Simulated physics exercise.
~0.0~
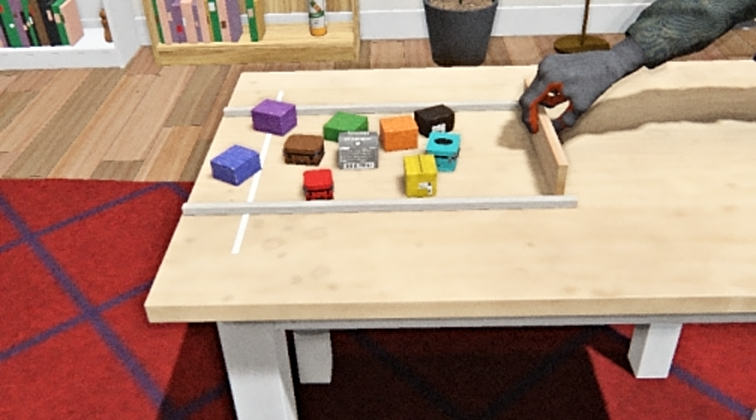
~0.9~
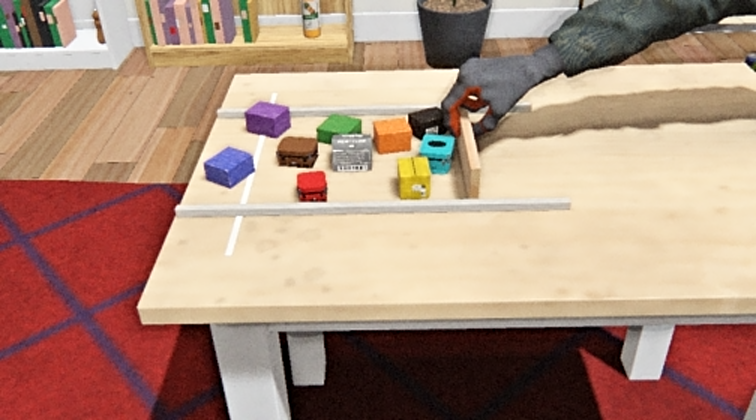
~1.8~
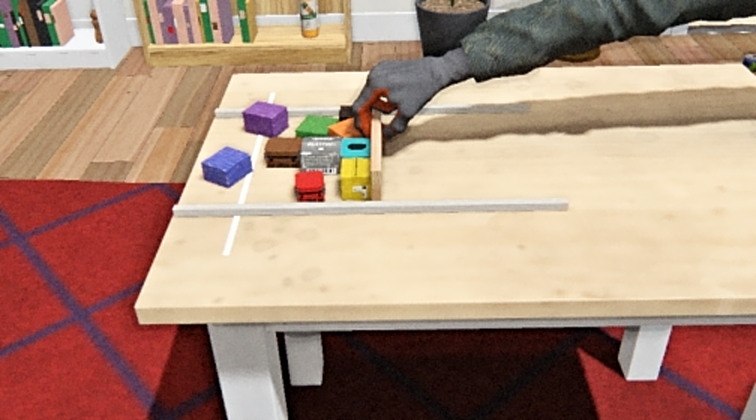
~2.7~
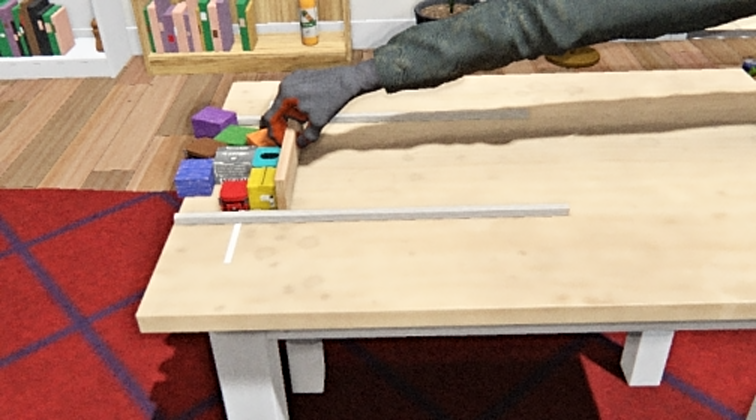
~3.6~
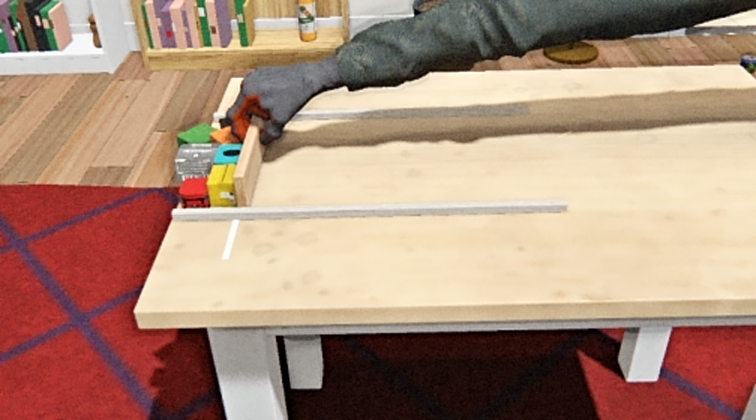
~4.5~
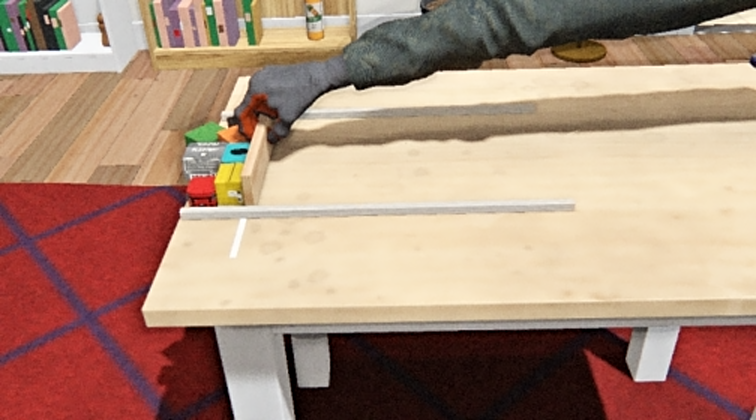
A gloved hand sweeping a wooden board leftward, bunching colourful blocks at the table's edge until purple, blue and brown ones disappear.
